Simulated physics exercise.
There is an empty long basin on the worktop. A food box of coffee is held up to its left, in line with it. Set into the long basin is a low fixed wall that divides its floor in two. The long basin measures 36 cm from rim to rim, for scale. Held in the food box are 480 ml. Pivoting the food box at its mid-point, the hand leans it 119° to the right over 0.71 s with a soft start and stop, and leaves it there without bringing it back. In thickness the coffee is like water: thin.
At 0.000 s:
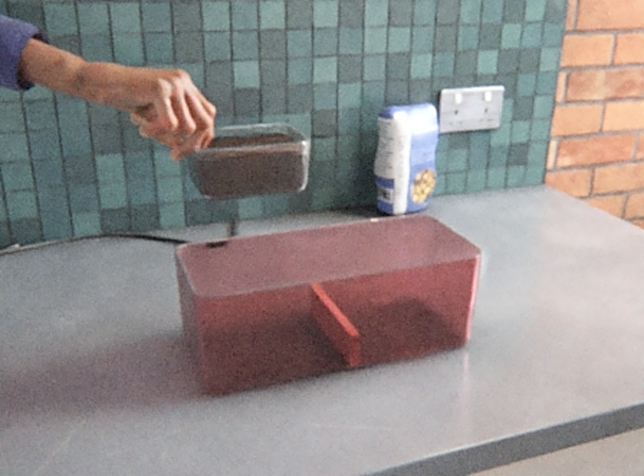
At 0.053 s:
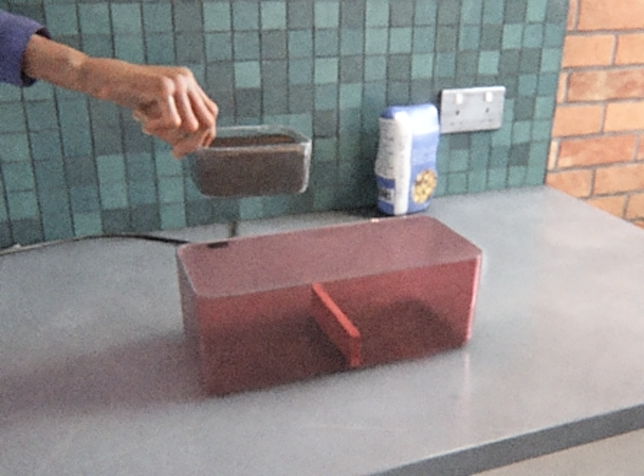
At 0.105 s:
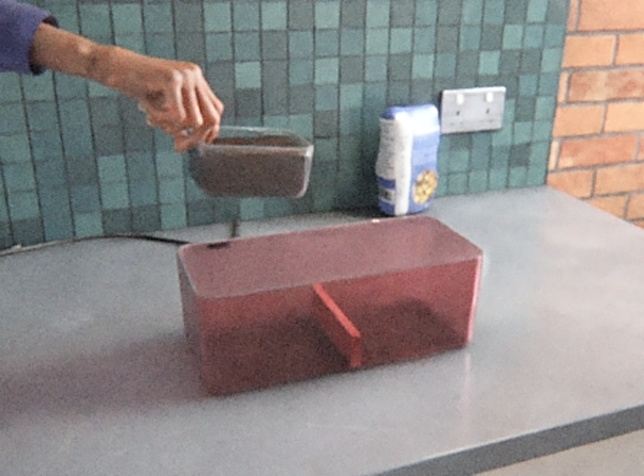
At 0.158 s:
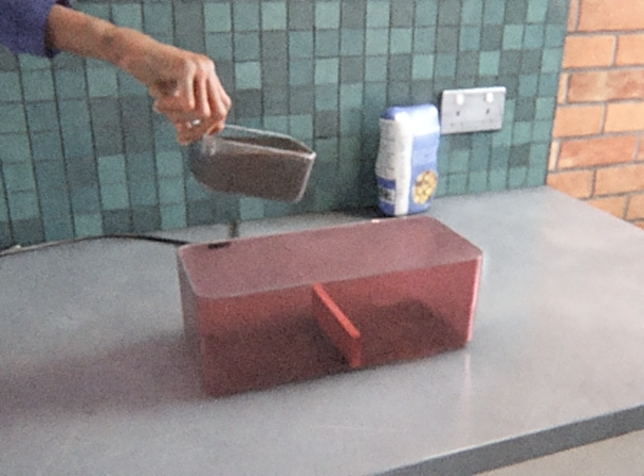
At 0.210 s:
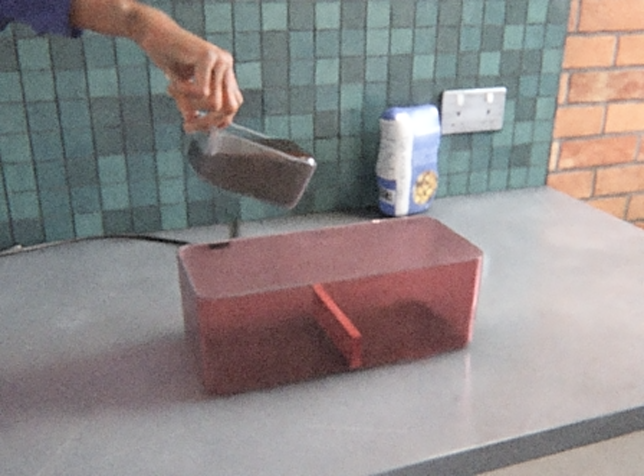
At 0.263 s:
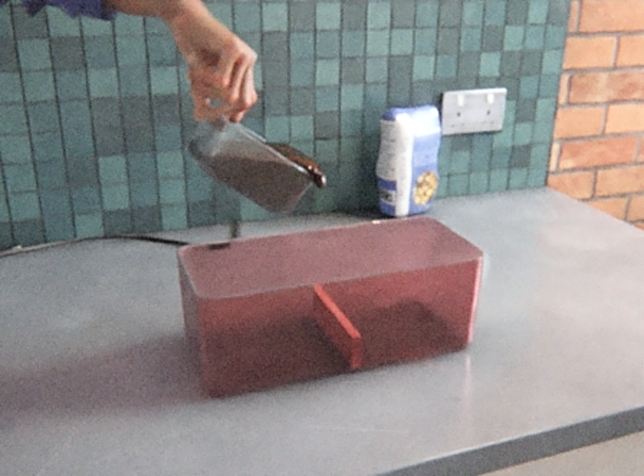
A hand tilts a clear box of dark liquid rightward above a long red basin.
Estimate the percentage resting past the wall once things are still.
I would say roughly 67 percent.
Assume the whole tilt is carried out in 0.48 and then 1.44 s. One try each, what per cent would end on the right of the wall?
About 50 %, then about 70 %.
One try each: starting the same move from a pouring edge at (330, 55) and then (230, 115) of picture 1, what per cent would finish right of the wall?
80 per cent first, 10 per cent second.
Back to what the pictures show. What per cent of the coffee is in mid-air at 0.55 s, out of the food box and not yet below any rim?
Some 26 per cent.
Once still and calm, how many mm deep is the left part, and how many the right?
Depths at rest: Left around 6 mm, right around 14 mm.
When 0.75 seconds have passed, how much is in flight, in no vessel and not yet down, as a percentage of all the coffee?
I'd put it at about 2 per cent of the liquid.
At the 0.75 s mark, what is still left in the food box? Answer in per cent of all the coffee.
Roughly 0 per cent.
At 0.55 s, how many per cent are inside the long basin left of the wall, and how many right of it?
I'd say some 14 in a hundred on the left and 54 on the right.
By 0.55 s the tilt is 104° and 7 per cent is still to pour, 13 is left of the wall and 54 right of it.
By 0.75 s the tilt is 119° and 0 per cent is still to pour, 30 is left of the wall and 68 right of it.
By 0.97 s the tilt is 119° and 0 per cent is still to pour, 32 is left of the wall and 67 right of it.
By 1.21 s the tilt is 119° and 0 per cent is still to pour, 32 is left of the wall and 67 right of it.
At rest 32 per cent lies left of the wall, 67 right of it and 1 outside.
